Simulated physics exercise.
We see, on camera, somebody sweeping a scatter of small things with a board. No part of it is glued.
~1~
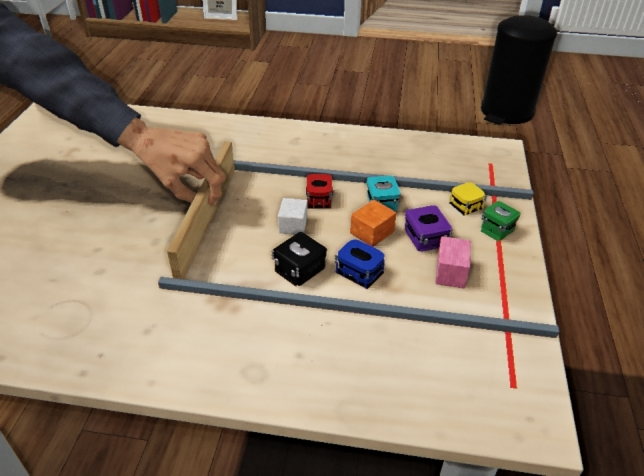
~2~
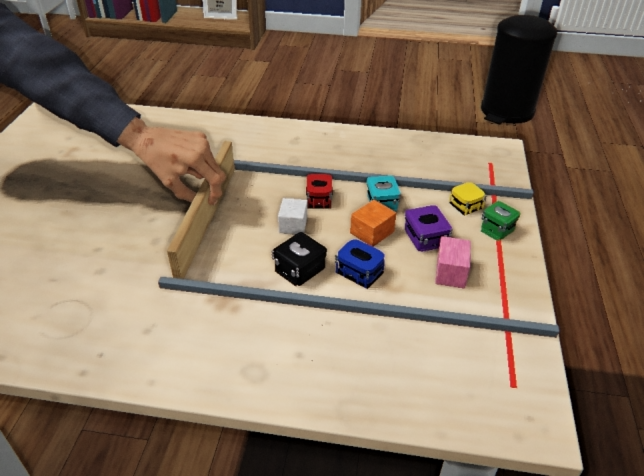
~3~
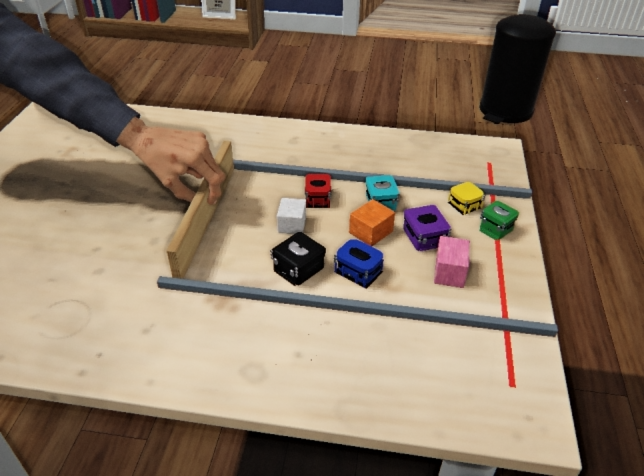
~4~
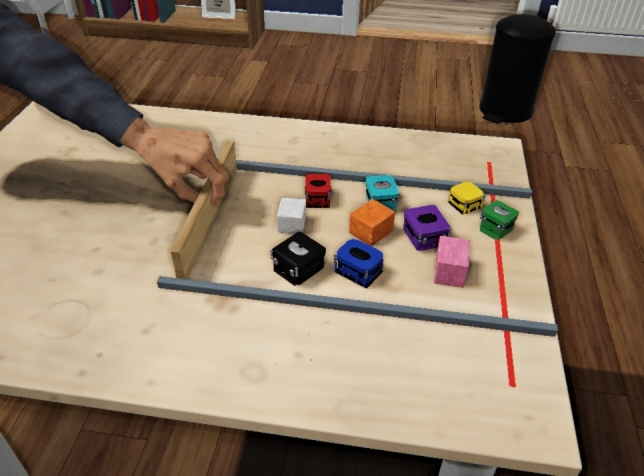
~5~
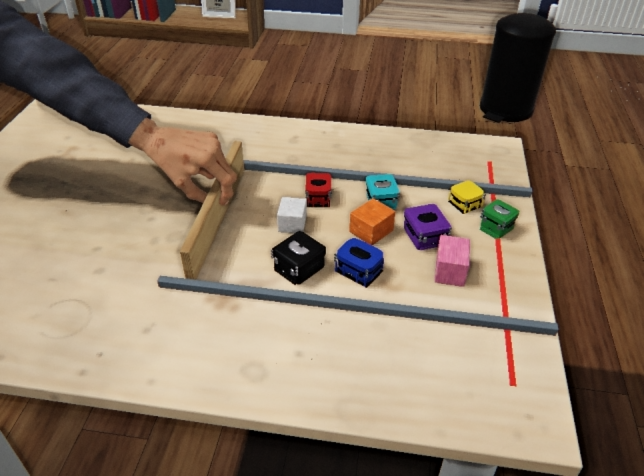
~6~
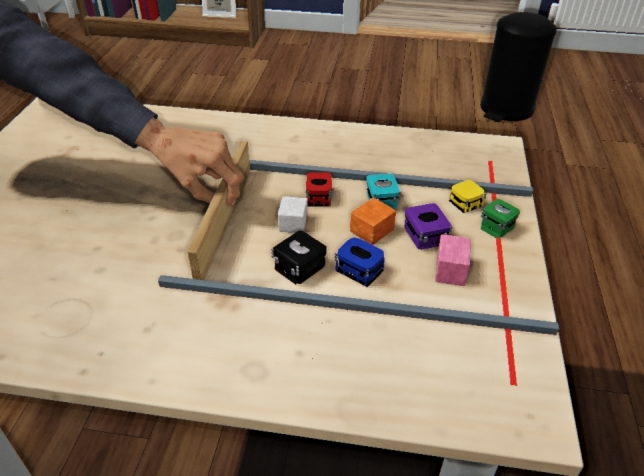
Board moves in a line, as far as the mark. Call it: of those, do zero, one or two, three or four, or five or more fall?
Five or more fall.
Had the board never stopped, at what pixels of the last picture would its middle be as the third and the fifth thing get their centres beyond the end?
(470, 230), then (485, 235).
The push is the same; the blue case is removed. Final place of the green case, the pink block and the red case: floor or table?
Green case down; pink block down; red case still up.
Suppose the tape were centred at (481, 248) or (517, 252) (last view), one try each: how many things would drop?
In that order 4 and 7.
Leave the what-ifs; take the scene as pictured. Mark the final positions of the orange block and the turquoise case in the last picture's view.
The orange block finishes at (543, 235); the turquoise case finishes at (537, 208).
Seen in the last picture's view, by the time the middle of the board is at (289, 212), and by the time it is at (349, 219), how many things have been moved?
At first I count 2, and then 7.
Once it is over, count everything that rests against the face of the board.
That makes 3.
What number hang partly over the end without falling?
Overhang count: 2.
A little later, none off yet; green case at rest near (500, 219); yellow case at rest near (467, 197); pink block at rest near (453, 260).
Next, none off yet; green case at rest near (500, 219); yellow case at rest near (467, 197); pink block shifted a little near (475, 260).
Later still, one off so far; green case on its side near (556, 265); yellow case shifted well along near (523, 206); pink block shifted well along near (556, 269).
When it is over, the number that fall off is five or more; down, blue case, purple case, pink block, yellow case and green case.
